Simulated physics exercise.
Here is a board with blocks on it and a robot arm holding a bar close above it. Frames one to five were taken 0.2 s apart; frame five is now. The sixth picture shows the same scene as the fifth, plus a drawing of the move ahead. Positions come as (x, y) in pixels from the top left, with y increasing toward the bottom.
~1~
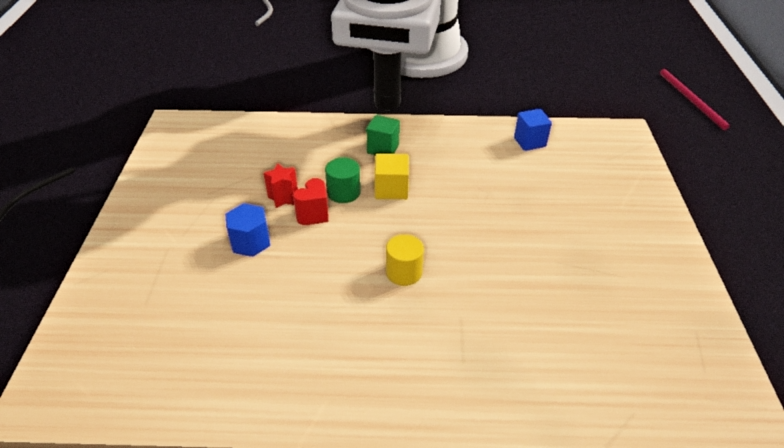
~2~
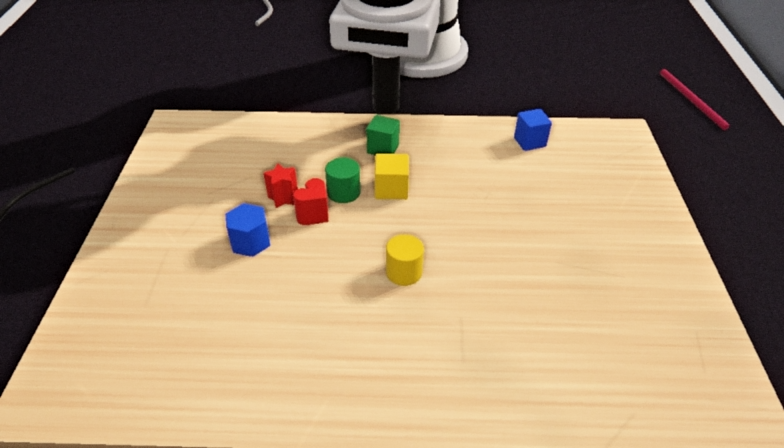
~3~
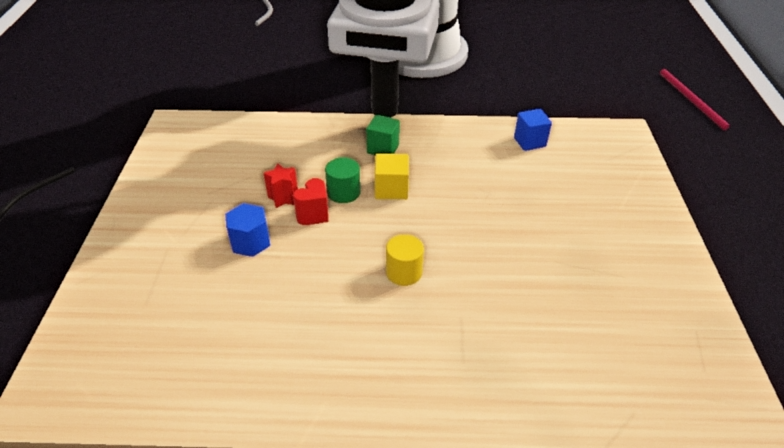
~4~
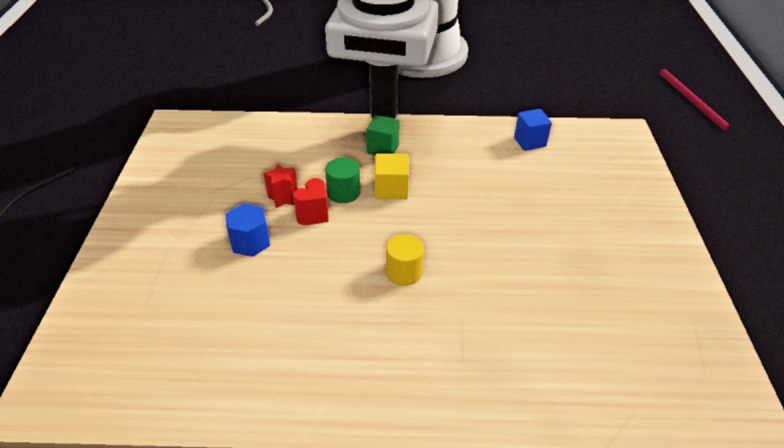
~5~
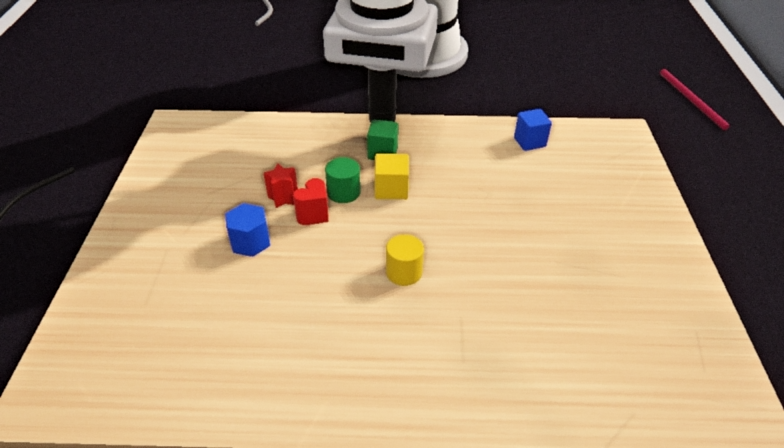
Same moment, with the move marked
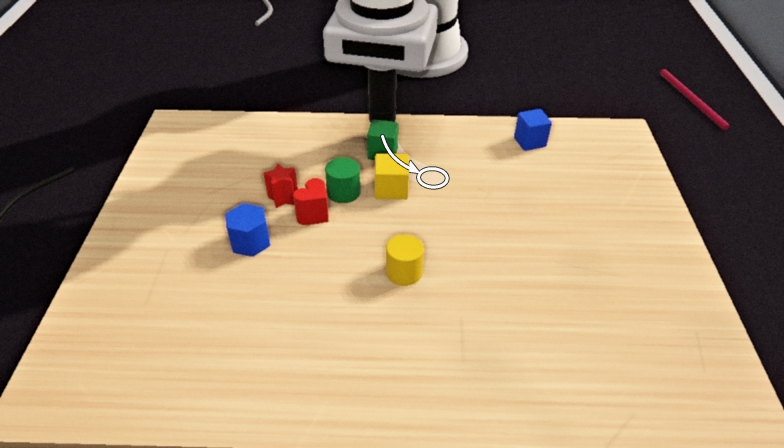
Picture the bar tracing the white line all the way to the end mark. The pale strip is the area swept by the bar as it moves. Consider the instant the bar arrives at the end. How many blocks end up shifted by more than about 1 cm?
It will shift two blocks.
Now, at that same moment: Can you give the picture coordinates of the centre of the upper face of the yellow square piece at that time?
The middle of the upper face of the yellow square piece will lie at about (397, 185) in the picture.
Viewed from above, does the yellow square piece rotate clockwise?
Short answer: Yes.
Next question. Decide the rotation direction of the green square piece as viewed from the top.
Overhead view: Clockwise.
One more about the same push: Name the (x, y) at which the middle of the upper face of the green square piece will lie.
Its top centre is at about (409, 165).
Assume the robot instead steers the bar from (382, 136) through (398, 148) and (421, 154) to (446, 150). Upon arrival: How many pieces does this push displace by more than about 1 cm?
Blocks moved: One.
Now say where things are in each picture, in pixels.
In the first picture, bar's lower end at (387, 104); green circular block at (342, 167); green square piece at (383, 124); yellow square piece at (392, 164).
In the second picture, bar at (386, 108); blocks still.
In the third picture, bar at (385, 112); blocks still.
In the fourth picture, bar at (384, 116); blocks still.
In the fifth picture, bar at (382, 121); green circular block at (342, 167); green square piece at (383, 128); yellow square piece at (392, 164).
Drawn move, from (382, 136) via (390, 153) and (408, 167), ending at (433, 178).
What follows on the original path. Halfway along, bar at (399, 146); green square piece at (396, 154); yellow square piece at (395, 175), turned 15° clockwise.
At the end, bar at (434, 162); green circular block still; green square piece at (409, 165), turned 25° clockwise; yellow square piece at (397, 185), turned 35° clockwise.
